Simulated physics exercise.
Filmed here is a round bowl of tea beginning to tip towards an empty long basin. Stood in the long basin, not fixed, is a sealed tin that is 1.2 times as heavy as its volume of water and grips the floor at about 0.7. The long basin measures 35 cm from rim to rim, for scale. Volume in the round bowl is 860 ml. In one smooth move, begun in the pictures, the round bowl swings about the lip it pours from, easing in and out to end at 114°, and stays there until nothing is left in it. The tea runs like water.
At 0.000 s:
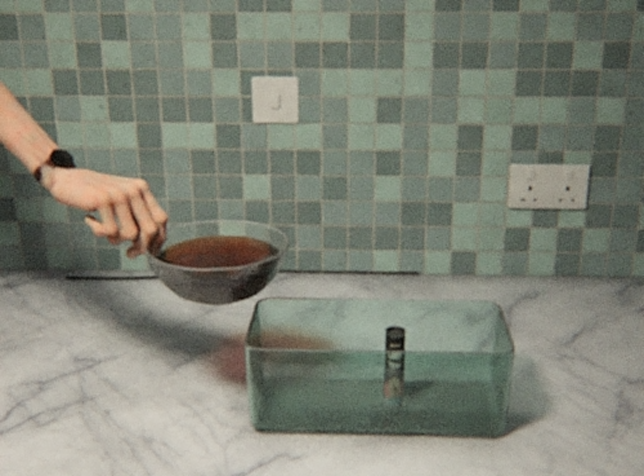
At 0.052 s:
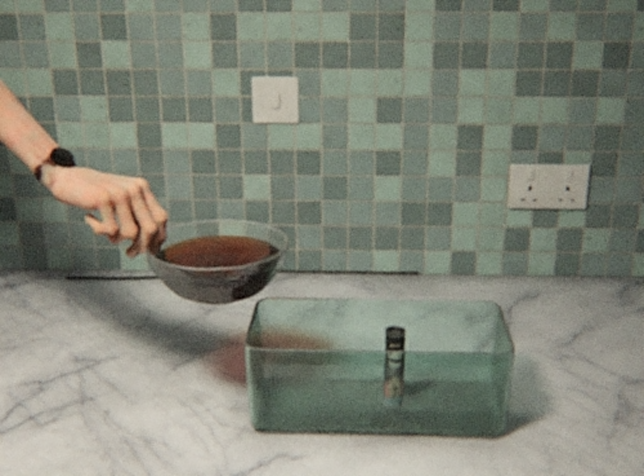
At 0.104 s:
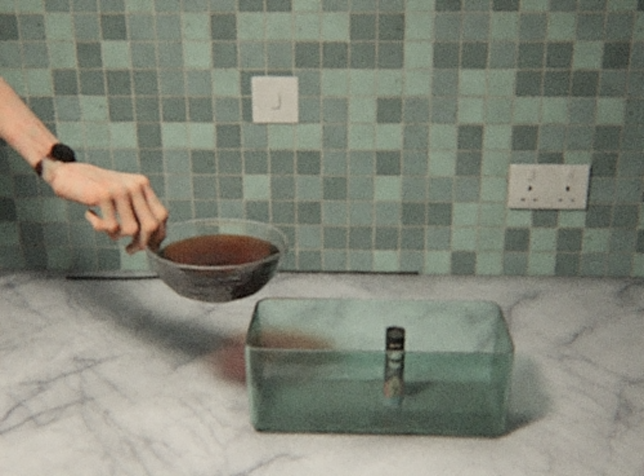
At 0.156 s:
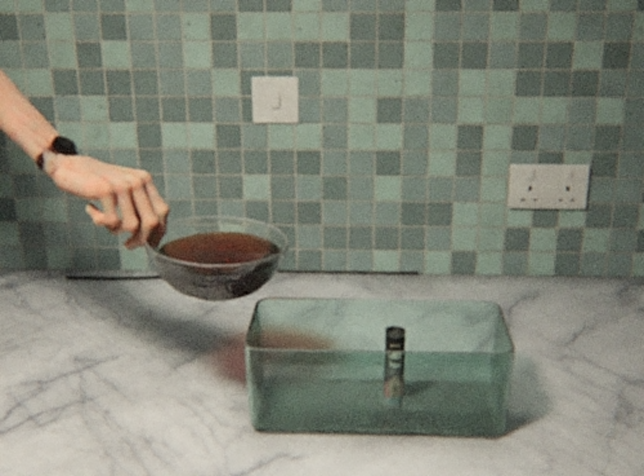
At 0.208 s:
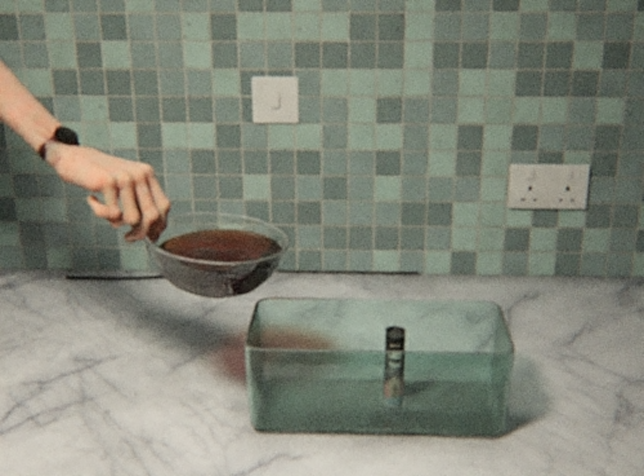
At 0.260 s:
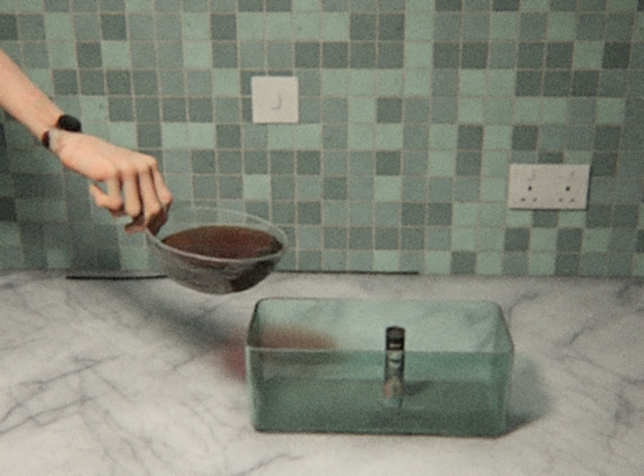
The clip shows a hand holding a clear round bowl of brown liquid above and left of a long, greenish clear basin with a small dark-topped tin standing inside; the hand rises slightly, gradually tilting the bowl rightward.
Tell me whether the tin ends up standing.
It overbalances.
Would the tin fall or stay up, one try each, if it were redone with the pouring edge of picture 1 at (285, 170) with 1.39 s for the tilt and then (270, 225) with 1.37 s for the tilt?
First it keeps standing; then it remains upright.
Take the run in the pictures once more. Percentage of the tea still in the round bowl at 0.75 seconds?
Around 42 in a hundred.
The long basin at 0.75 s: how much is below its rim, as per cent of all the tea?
Roughly 18 percent.
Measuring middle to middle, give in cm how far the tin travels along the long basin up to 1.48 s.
The tin has gone some 7 cm.
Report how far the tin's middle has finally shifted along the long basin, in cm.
The tin's middle ends up about 7.5 cm along the basin.
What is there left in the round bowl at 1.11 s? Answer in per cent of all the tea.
0 %.
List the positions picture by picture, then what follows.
In the first picture, it leans 0°; its right rim is at (288, 245); the tea meets the walls at (156, 254) and (283, 256); the long basin's rim runs from (251, 323) to (506, 327); the tin's top is at (395, 334).
In the second picture, it leans 0°; its right rim is at (288, 245); the tea meets the walls at (156, 254) and (283, 256).
In the third picture, it leans 2°; its right rim is at (288, 245); the tea meets the walls at (156, 252) and (283, 254).
In the fourth picture, it leans 4°; its right rim is at (288, 245); the tea meets the walls at (156, 250) and (283, 253).
In the fifth picture, it leans 6°; its right rim is at (287, 246); the tea meets the walls at (157, 247) and (283, 250).
In the sixth picture, it leans 10°; its right rim is at (287, 246); the tea meets the walls at (157, 243) and (284, 247).
By 0.75 s the tilt is 64° and 42 per cent is still to pour; the tin stands where it began.
By 1.11 s the tilt is 103° and 0 per cent is still to pour; the tin leans 10°.
By 1.48 s the tilt is 114° and 0 per cent is still to pour; the tin lies on its side.
By 1.89 s the tilt is 114° and 0 per cent is still to pour; the tin lies on its side.
At rest the tin lies on its side.
